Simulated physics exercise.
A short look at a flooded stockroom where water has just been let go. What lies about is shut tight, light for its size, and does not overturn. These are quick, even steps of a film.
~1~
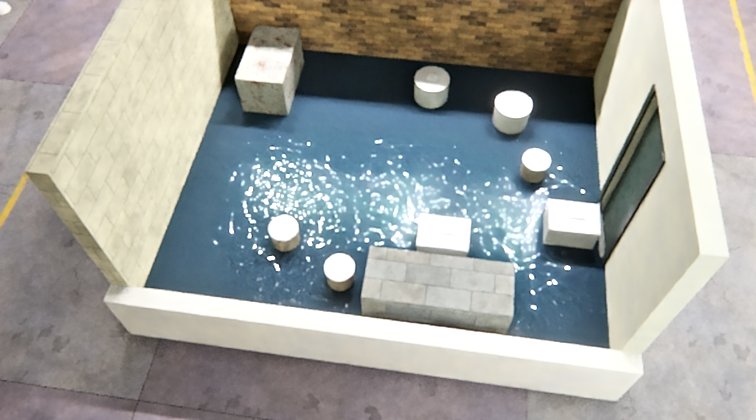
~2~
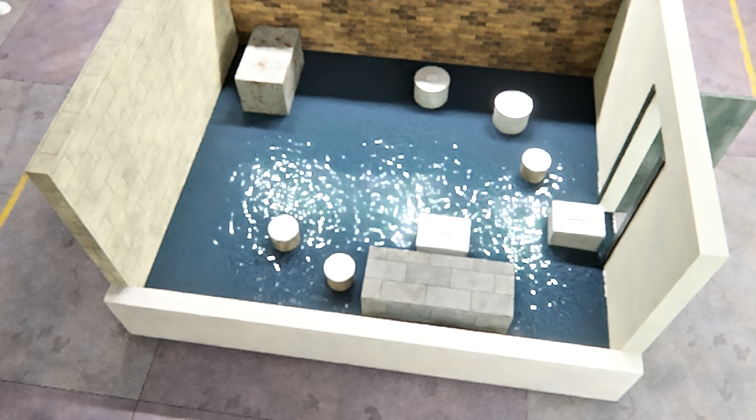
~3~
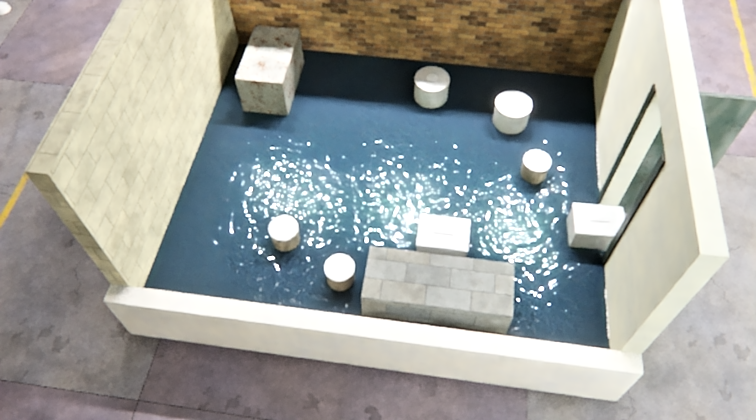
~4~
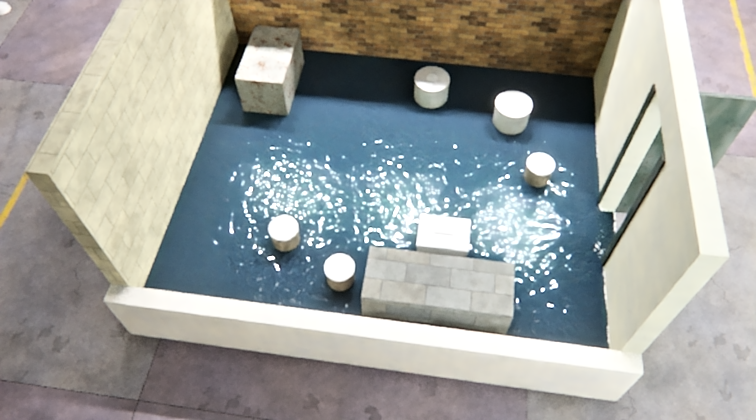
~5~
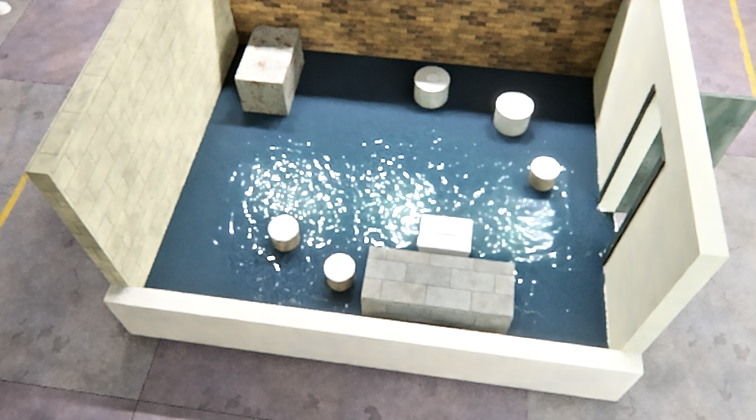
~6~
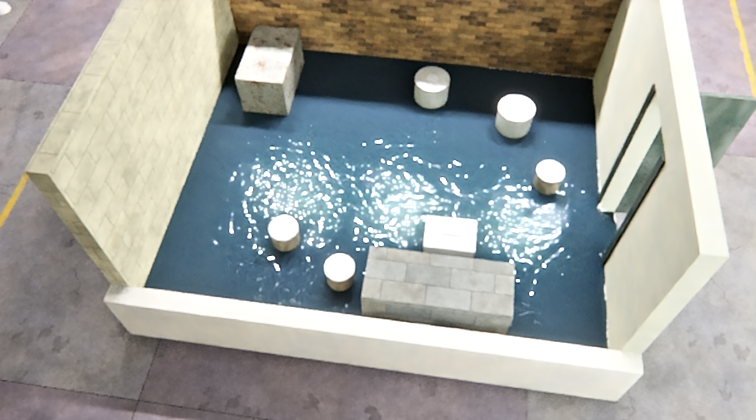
In a flooded stockroom, a white block slides out through the opening right panel while others drift slightly.
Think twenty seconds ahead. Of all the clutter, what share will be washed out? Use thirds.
Share: One to two thirds.
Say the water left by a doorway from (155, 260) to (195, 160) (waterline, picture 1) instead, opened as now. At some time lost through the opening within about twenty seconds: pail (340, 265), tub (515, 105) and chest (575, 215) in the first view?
In that order: Out, left behind, inside.
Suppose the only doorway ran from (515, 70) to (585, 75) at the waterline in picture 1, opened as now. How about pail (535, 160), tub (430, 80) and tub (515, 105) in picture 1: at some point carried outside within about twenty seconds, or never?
As listed: Gone, through, washed out.
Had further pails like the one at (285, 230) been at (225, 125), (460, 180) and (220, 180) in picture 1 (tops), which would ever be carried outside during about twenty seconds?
In that order: Still in, through, kept in.
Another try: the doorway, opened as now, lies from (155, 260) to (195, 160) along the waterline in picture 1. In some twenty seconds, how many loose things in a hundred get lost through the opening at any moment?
Near 40 in a hundred.
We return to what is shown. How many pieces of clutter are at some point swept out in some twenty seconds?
I count 4.
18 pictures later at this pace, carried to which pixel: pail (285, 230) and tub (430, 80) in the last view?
Roughly at (314, 224) and (466, 90).
A moment on, 1 of 7 are out; 6 afloat.
Next, 2 of 7 are out; 5 afloat.
Later, 4 of 7 are out; 3 afloat.
In the end, 4 of 7 are out; 3 afloat.
